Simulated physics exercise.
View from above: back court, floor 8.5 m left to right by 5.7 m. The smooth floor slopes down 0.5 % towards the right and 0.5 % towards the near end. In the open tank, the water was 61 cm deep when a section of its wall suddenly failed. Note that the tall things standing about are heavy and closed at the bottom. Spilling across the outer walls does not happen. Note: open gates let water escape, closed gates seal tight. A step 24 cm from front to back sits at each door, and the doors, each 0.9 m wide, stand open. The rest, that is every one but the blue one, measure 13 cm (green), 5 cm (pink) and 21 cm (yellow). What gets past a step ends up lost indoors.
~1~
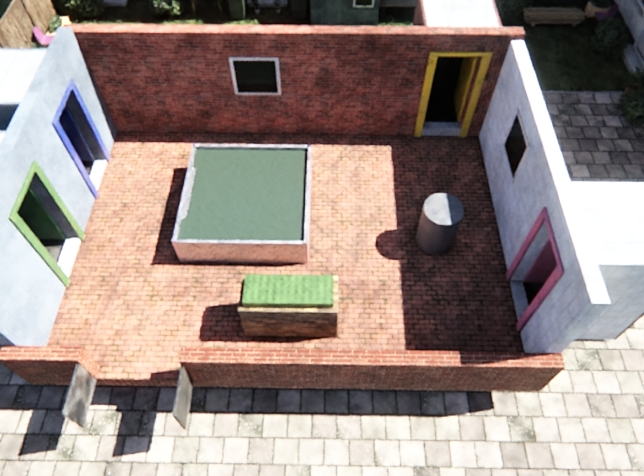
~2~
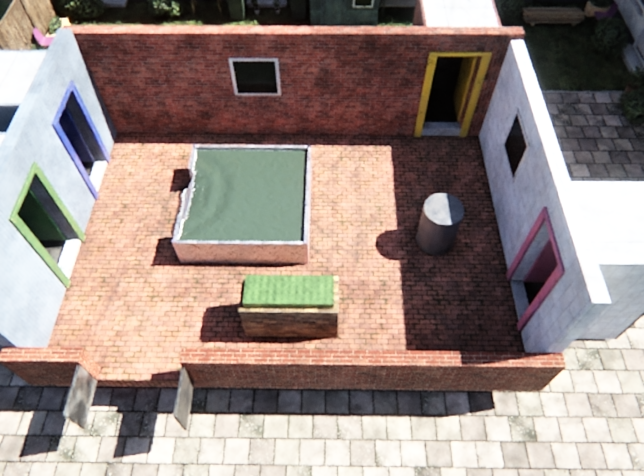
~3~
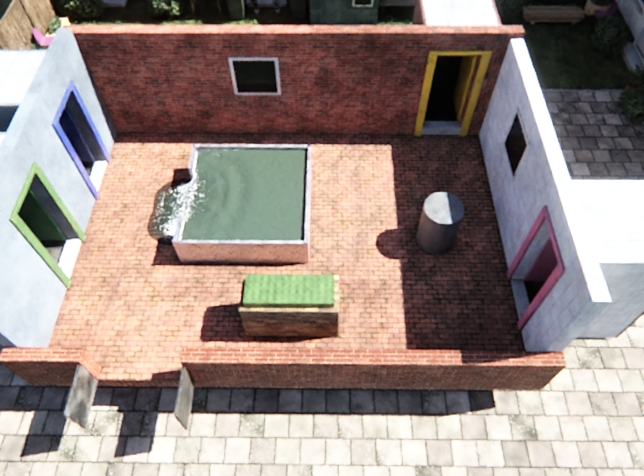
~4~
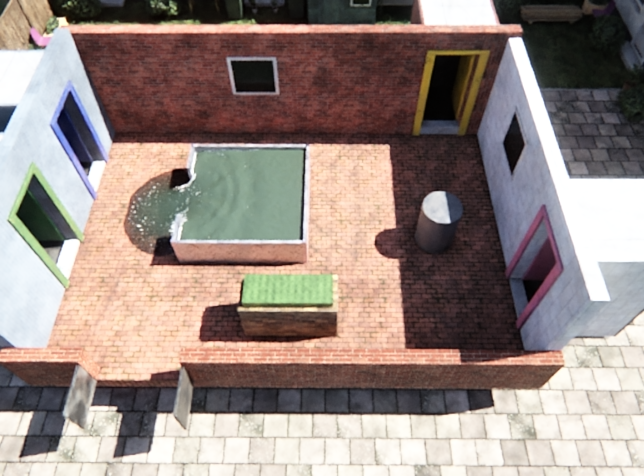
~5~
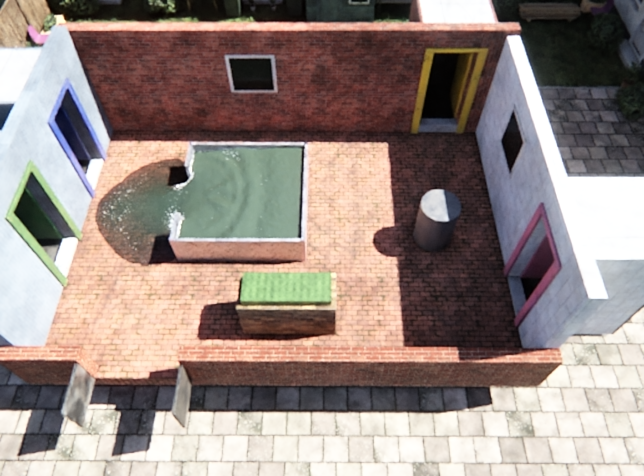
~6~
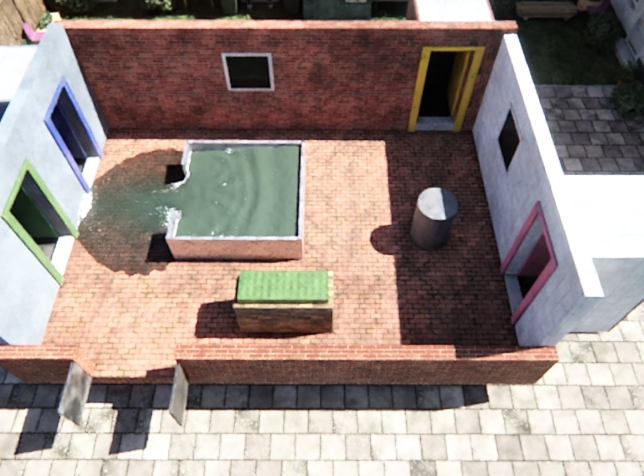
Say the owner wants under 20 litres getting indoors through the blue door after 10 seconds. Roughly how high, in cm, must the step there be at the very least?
At the very least some 26 cm.
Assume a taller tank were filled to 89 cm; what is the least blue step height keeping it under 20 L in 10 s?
Then a height close to 40 cm.
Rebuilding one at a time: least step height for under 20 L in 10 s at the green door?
Green: Roughly 20 cm.
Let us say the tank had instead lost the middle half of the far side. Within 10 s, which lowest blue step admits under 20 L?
Then something near 16 cm.
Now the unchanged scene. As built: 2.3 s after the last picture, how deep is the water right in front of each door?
Door by door in centimetres - green 21, blue 24, pink 0, yellow 0.
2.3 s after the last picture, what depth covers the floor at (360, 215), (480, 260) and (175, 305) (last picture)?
Roughly 0, then 0, then 0 cm.
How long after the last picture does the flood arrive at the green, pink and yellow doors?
Door green 0.2 s / door pink 7.0 s / door yellow 5.0 s.
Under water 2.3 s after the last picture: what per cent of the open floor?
Wet: Close to 30 %.
Then, 0.7 s after the last picture water covers 15 % of the floor, deepest (36 cm) near (90, 220); 26 cm at the blue door, 31 litres in over its 9 cm step.
Then, 2.3 s after the last picture water covers 30 % of the floor, deepest (36 cm) near (109, 132); 24 cm at the blue door, 196 litres in over its 9 cm step.
Then, 9.3 s after the last picture water covers 90 % of the floor, deepest (13 cm) near (36, 362); 10 cm at the blue door, 359 litres in over its 9 cm step.
At the blue door as built, the water peaked near 28 cm, 1.5 s after the last picture.
Run again over the same 10 s with other heights there, 43 litres in over 22.5 cm, 4 litres over 30 cm. The limit of 20 litres is kept from about 26 cm up.
